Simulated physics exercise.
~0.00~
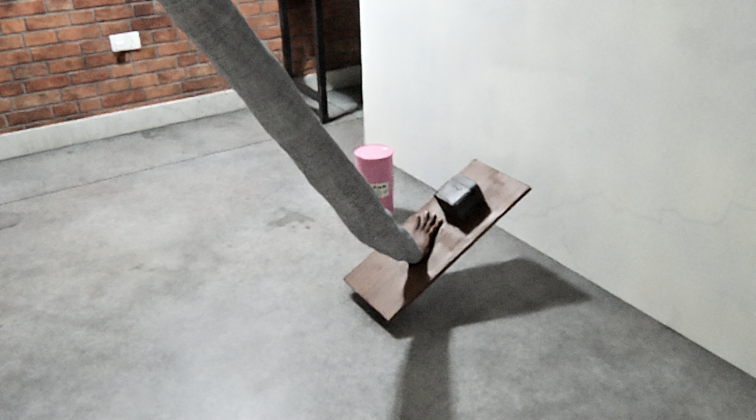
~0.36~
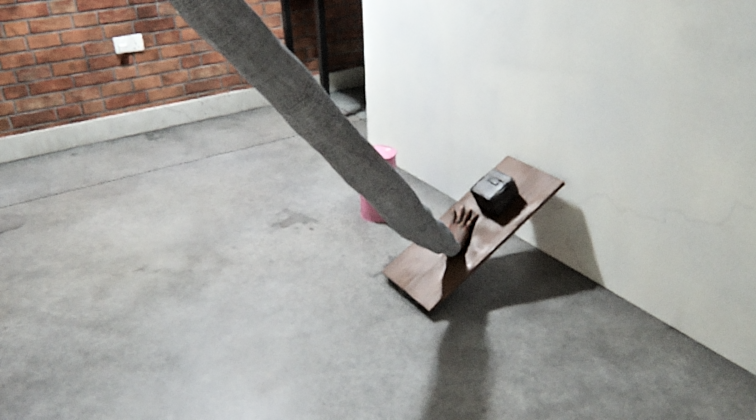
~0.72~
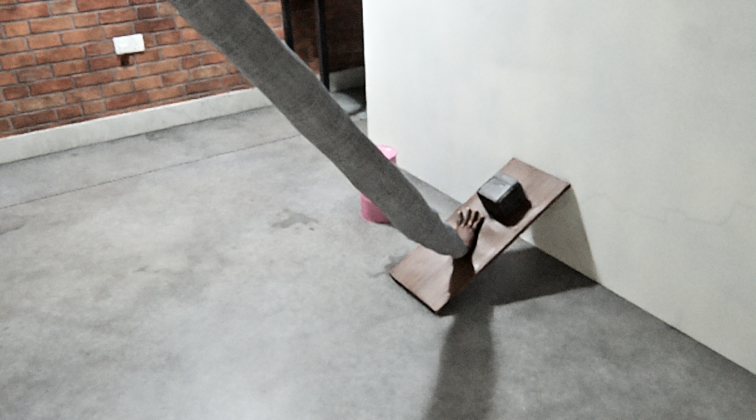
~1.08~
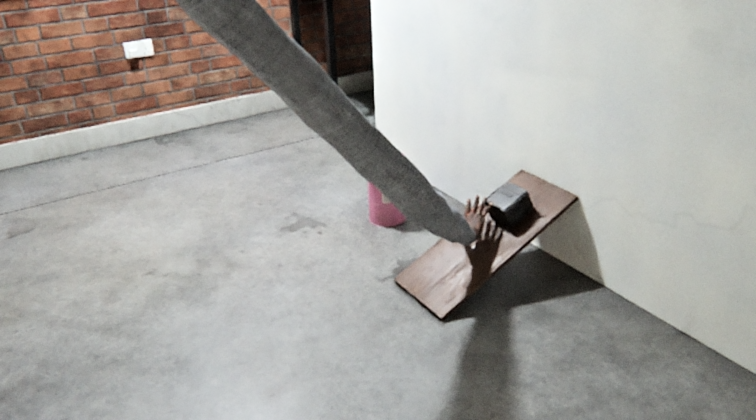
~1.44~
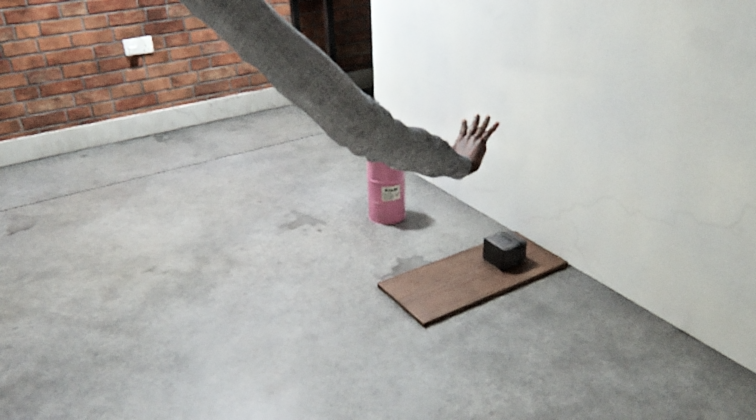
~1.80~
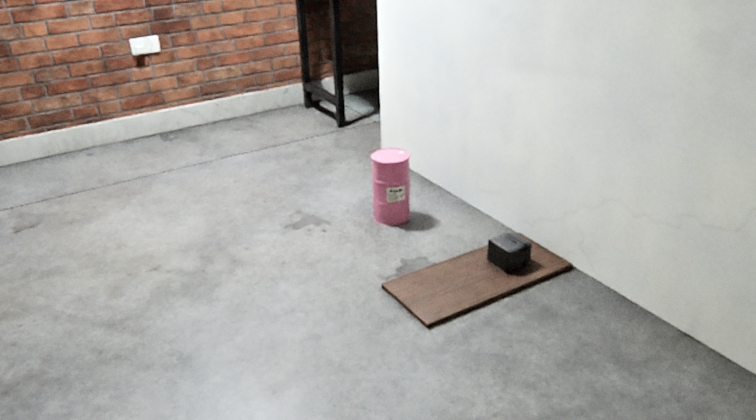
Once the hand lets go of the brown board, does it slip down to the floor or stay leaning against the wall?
It slips down and ends up lying flat on the floor, with the dark block still on top of it.
